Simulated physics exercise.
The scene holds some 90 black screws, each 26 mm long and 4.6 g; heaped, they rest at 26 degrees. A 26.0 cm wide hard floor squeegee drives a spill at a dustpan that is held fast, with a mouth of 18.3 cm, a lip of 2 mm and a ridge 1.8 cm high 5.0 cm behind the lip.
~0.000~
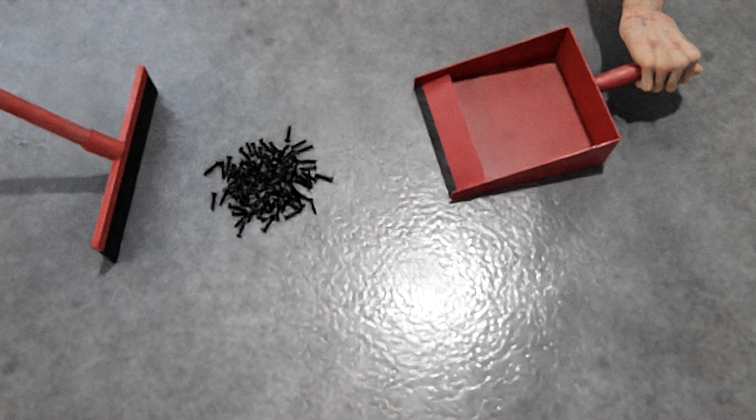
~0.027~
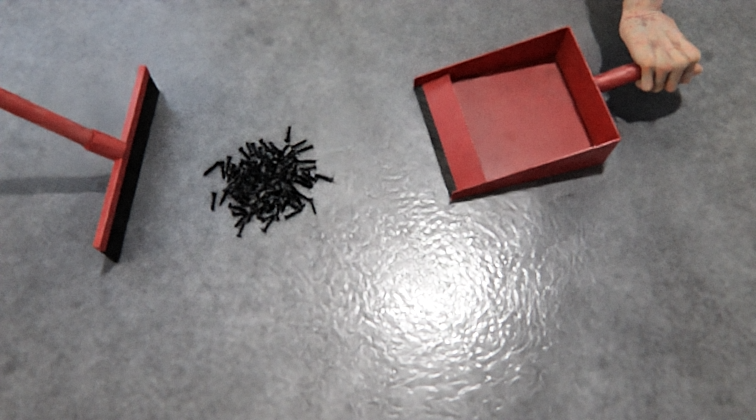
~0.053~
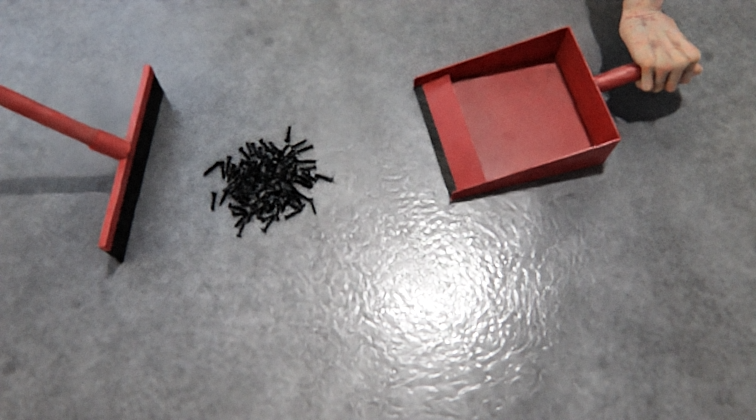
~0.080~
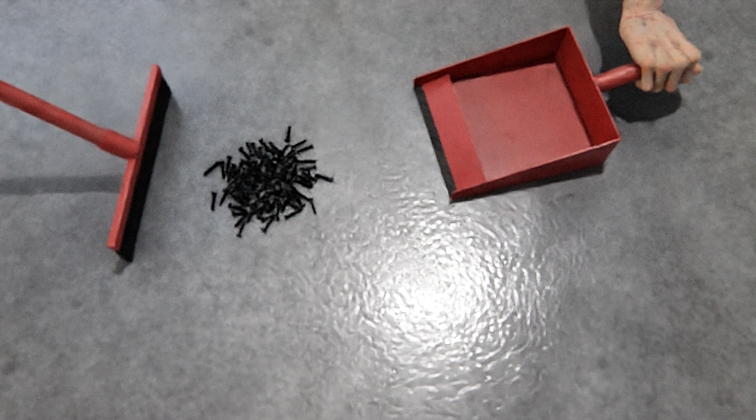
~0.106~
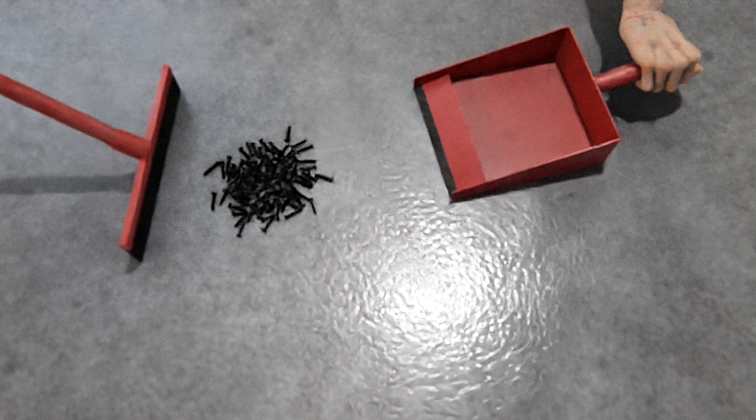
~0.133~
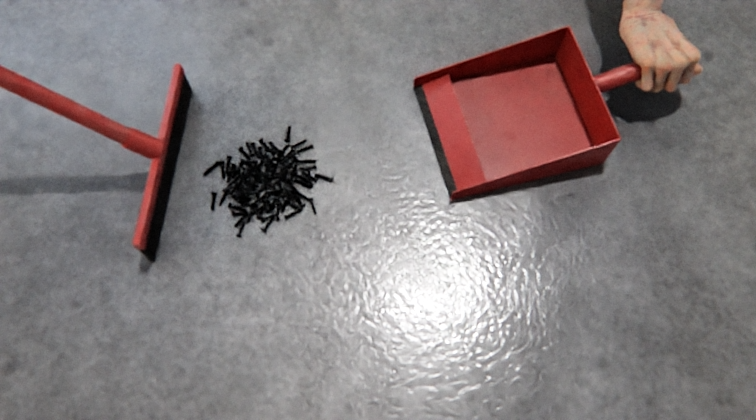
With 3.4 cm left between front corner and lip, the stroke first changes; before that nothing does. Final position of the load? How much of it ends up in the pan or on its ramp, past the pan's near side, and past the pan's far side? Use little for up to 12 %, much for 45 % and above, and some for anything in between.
Pan: Little; near side: Some; far side: Little.
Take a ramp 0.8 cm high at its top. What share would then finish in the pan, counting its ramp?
With that ramp, near 5 per cent.
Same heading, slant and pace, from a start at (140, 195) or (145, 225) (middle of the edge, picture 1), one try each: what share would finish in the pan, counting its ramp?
0 and 5 per cent, roughly.
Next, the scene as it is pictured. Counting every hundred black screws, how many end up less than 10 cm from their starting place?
I'd estimate roughly 0 per cent.
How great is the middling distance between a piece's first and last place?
It comes to some 20 cm.
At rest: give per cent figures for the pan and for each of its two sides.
Pan 0, near side 20, far side 0.
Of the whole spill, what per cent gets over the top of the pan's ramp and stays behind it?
Estimate: Near 0 per cent of all.
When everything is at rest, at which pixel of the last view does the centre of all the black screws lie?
Roughly pixel (417, 180).
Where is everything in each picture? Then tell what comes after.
Blade from (99, 247) to (143, 72), moved 0.0 cm, 0 of the pieces shifted so far; middle of the pieces at (263, 180); pan at (519, 121), in the first frame.
Blade from (101, 247) to (145, 72), moved 0.2 cm, 0 of the pieces shifted so far; middle of the pieces at (263, 180), in the second frame.
Blade from (106, 247) to (150, 72), moved 0.8 cm, 0 of the pieces shifted so far; middle of the pieces at (263, 180), in the third frame.
Blade from (115, 246) to (157, 72), moved 1.9 cm, 0 of the pieces shifted so far; middle of the pieces at (263, 180), in the fourth frame.
Blade from (126, 246) to (168, 72), moved 3.4 cm, 0 of the pieces shifted so far; middle of the pieces at (263, 180), in the fifth frame.
Blade from (140, 245) to (180, 71), moved 5.0 cm, 0 of the pieces shifted so far; middle of the pieces at (263, 180); pan at (519, 121). Its pace works out near 0.60 m/s, heading 12 degrees towards the viewer's side, in the sixth frame.
After 0.37 s, middle of the blade 22 cm from the lip; 0 % over the lip, far side 0 %, near side 0 %.
Then, at 0.53 s, middle of the blade 12 cm from the lip; 0 % over the lip, far side 0 %, near side 10 %.
After 0.81 s, middle of the blade 8 cm from the lip; 0 % over the lip, far side 0 %, near side 20 %.
By 1.4 s all is still; pan 0 %, near side 20 %, far side 0 %, in front of the lip or behind the blade 75 %.
